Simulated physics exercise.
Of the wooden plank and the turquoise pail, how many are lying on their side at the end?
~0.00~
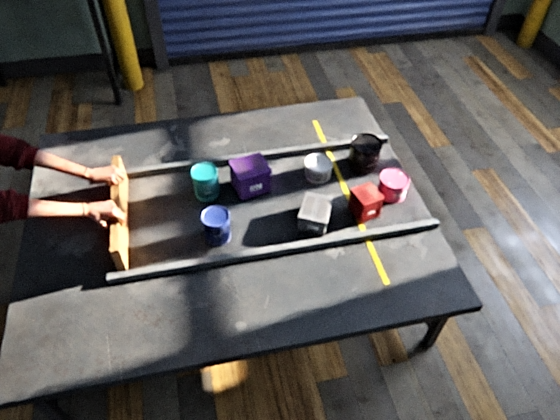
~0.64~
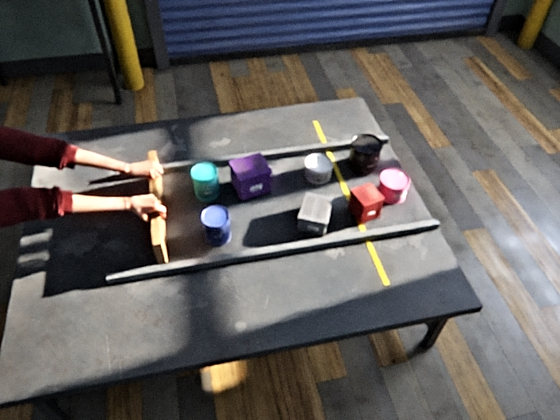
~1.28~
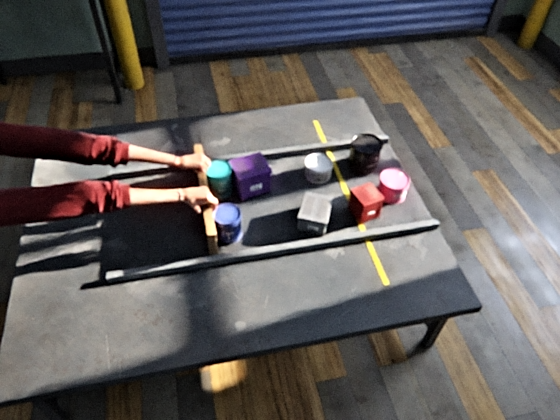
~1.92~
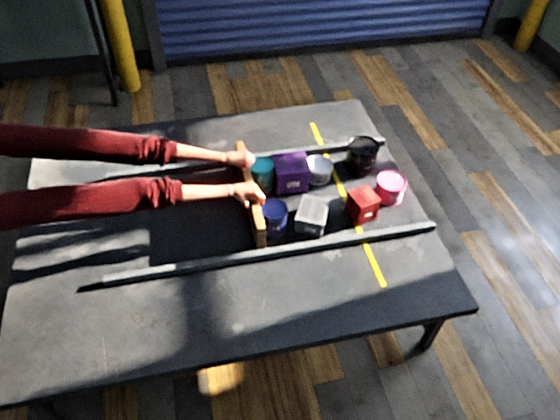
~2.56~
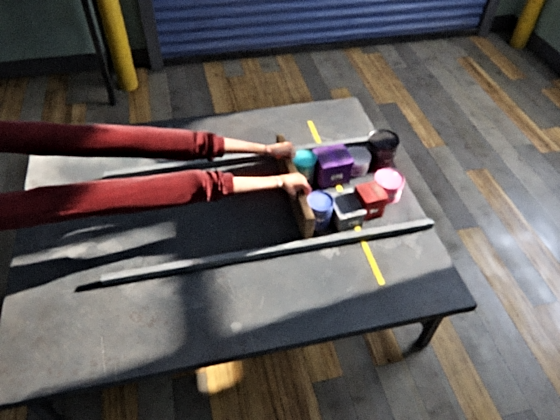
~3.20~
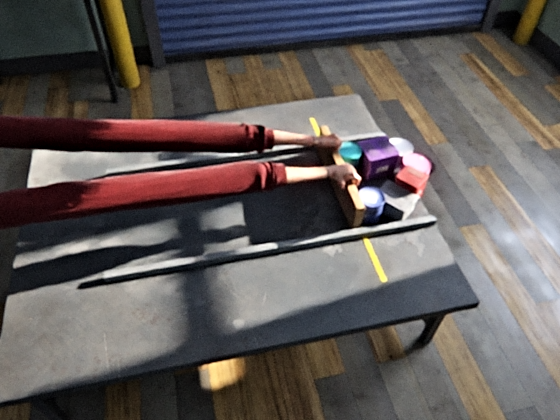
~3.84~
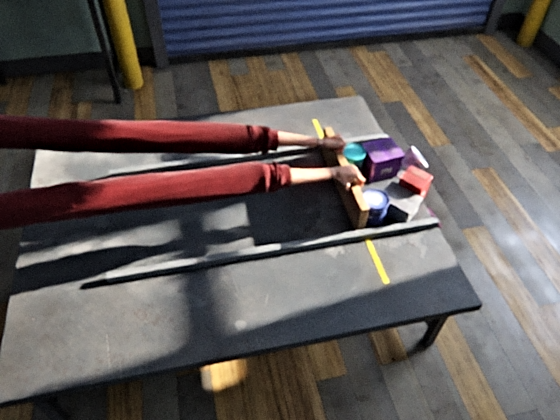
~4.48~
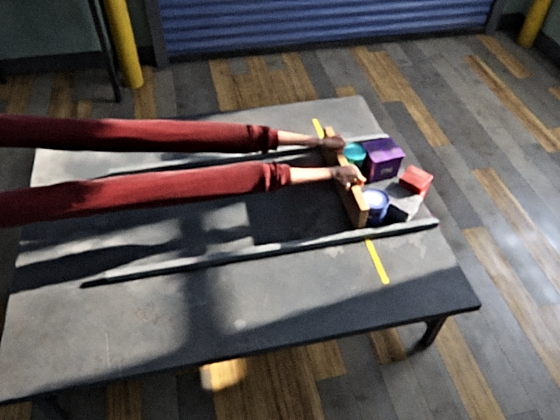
None of them are. The plank and the turquoise pail both still stand upright when the pushing stops.
